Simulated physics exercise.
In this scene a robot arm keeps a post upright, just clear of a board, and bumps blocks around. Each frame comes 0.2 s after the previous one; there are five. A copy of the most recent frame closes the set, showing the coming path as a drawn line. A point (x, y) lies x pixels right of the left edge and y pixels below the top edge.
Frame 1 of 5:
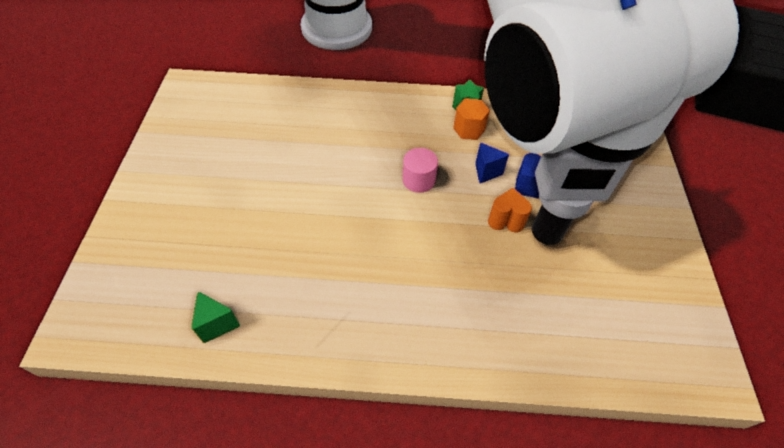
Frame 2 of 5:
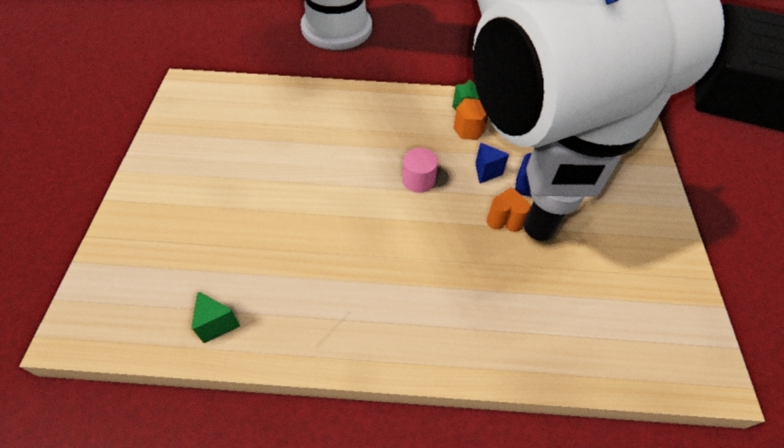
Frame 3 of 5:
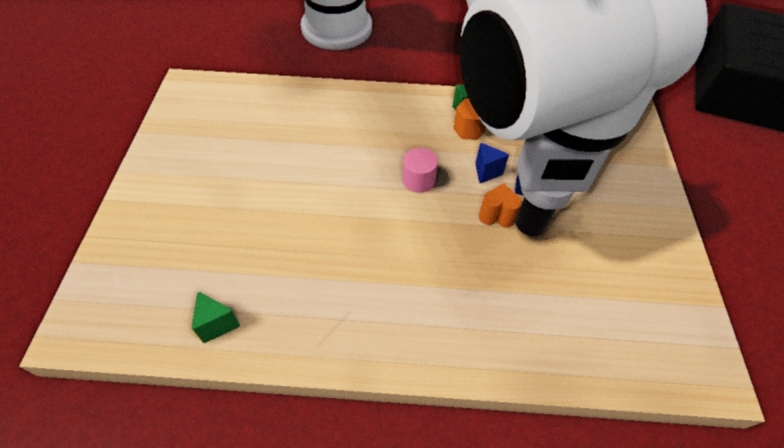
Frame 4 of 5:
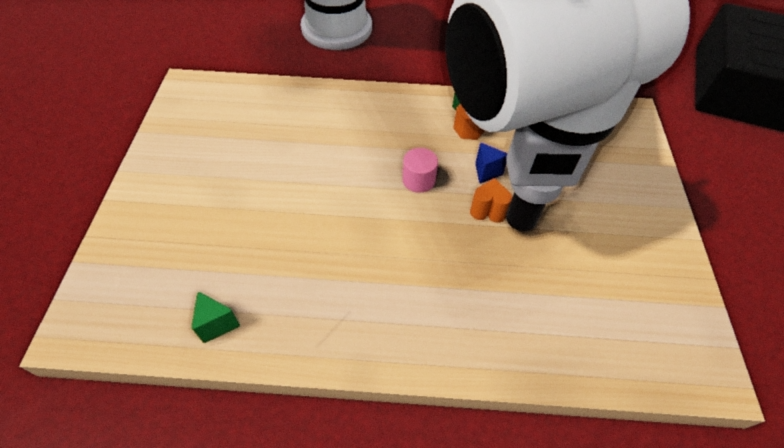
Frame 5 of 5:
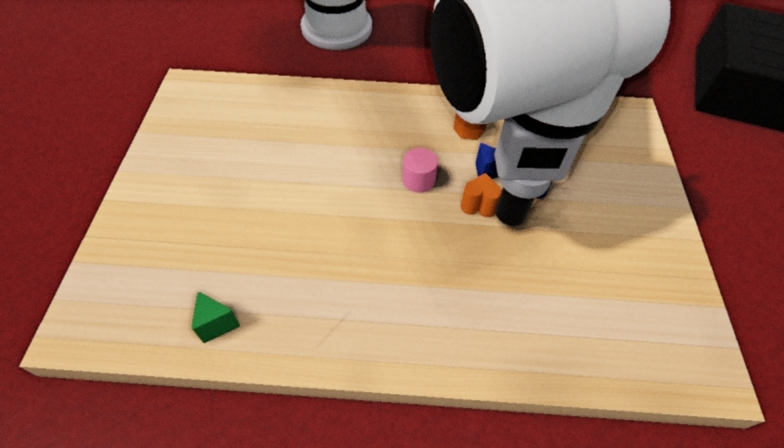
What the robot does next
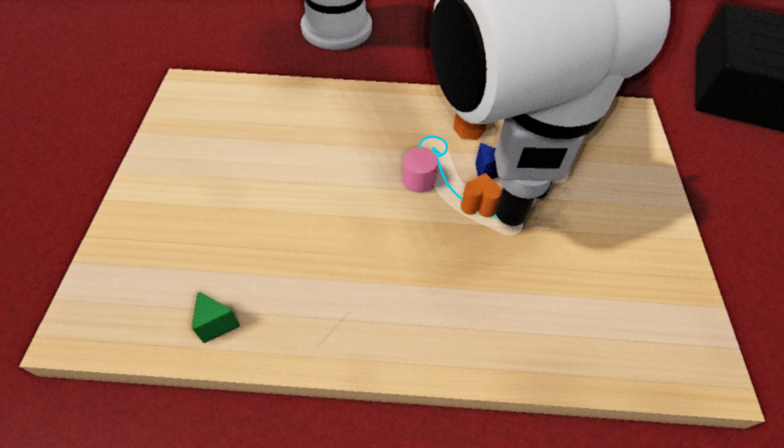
A white robot arm slides left across the wooden board, pushing an orange heart slightly left.
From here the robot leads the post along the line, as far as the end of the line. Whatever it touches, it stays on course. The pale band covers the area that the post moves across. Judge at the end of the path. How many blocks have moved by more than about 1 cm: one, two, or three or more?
Moved: Exactly two.
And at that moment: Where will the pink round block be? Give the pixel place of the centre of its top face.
Top centre: (380, 149).
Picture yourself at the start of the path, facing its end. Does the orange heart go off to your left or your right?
Heads left.
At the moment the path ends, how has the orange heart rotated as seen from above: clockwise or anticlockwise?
Looking down: Anticlockwise.
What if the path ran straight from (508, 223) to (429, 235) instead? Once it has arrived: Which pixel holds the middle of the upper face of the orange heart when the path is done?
I'd place it at (463, 182), taking the centre of its top.
The drawn path runs from (508, 223) via (469, 204) and (444, 176), ending at (433, 147).
What follows on the original path. One third of the way, post (470, 194); pink round block (412, 156); orange heart (444, 167).
Two thirds of the way, post (445, 167); pink round block (385, 148); orange heart (415, 153), turned 55° anticlockwise.
At the end, post (435, 137); pink round block (380, 149); orange heart (414, 145), turned 105° anticlockwise; blue triangle not moved.
